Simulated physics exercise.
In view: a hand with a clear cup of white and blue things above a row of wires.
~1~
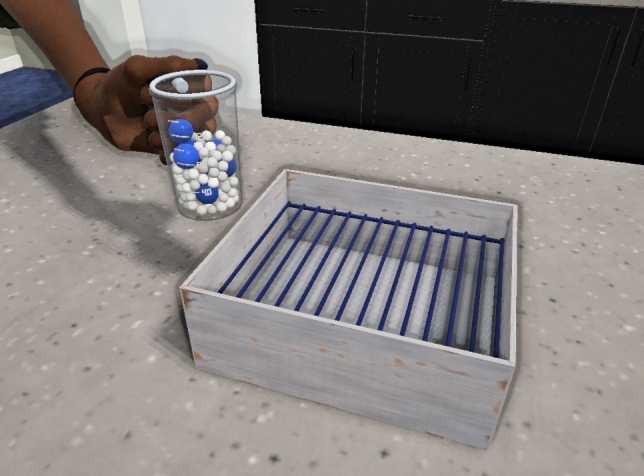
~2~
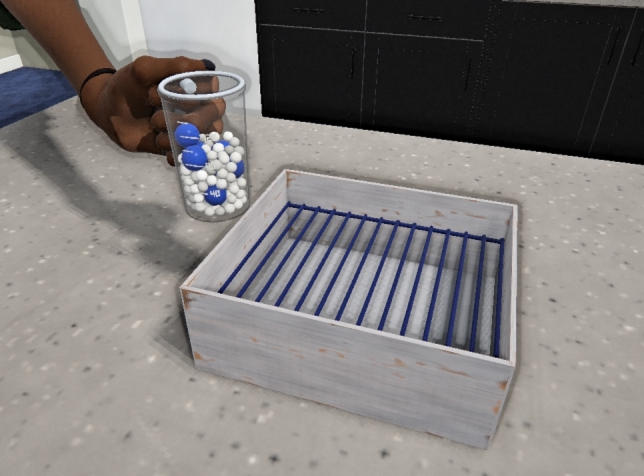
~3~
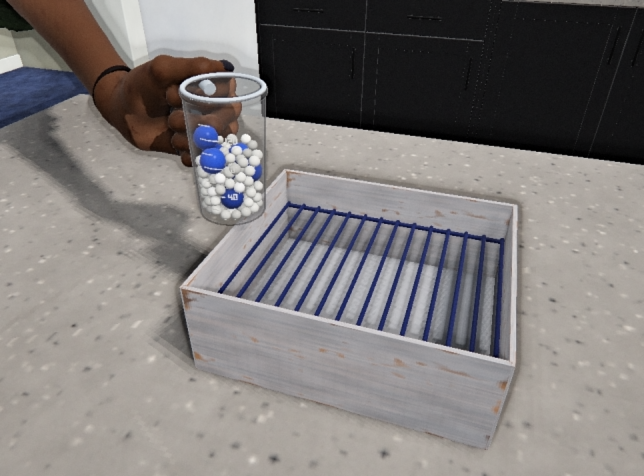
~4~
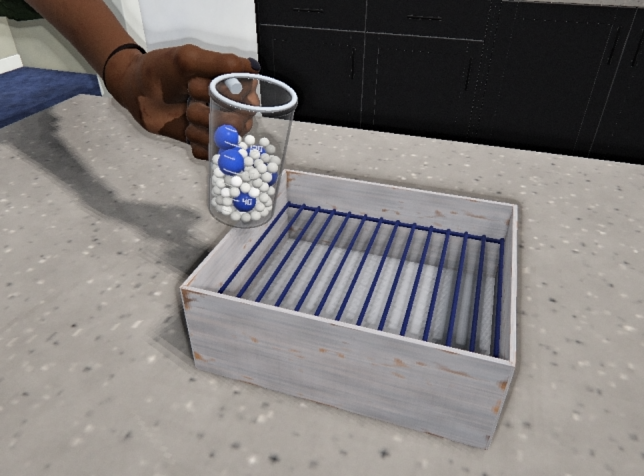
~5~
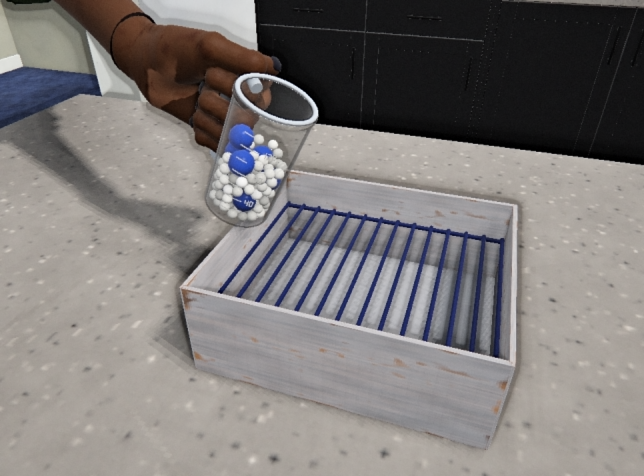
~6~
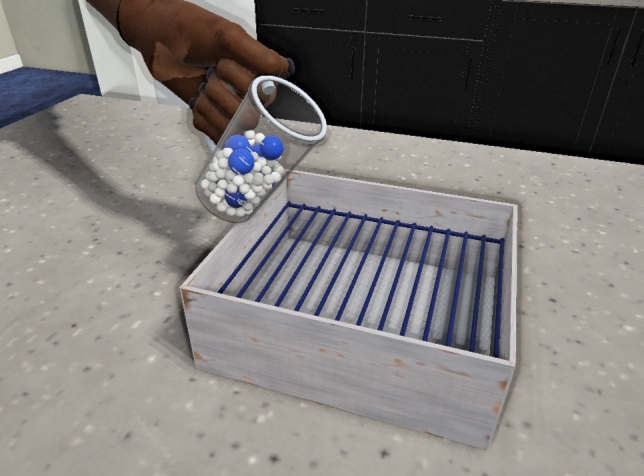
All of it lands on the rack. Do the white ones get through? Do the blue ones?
The white pieces end up below; the blue pieces get caught above.
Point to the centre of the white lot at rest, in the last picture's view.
Close to (363, 313).
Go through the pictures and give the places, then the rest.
In the first frame, cup at (202, 148), upright; rack at (456, 295), 14 wires across; white sweets at (212, 177), narrower than the gaps; blue round beads at (205, 174), wider than the gaps.
In the second frame, cup at (211, 149), upright; blue ones at (213, 175).
In the third frame, cup at (229, 152), upright; white ones at (238, 182).
In the fourth frame, cup at (247, 154), tipped 11°; blue ones at (243, 179).
In the fifth frame, cup at (256, 156), tipped 24°; white ones at (255, 187).
In the sixth frame, cup at (256, 156), tipped 36°; rack at (456, 295); white ones at (249, 185); blue ones at (240, 173).
Then, 0.41 s after the last picture, white ones, all in the cup; blue ones, all in the cup.
Then, 0.76 s after the last picture, white ones, nearly all in the cup, a small part on or over the wires, a stray few under the rack; blue ones, most in the cup, about a quarter on or over the wires.
Then, 1.06 s after the last picture, white ones, a stray few in the cup, about half on or over the wires, about half under the rack; blue ones, all on or over the wires.
By the end, white ones, all under the rack; blue ones, all on the wires, none under the rack.
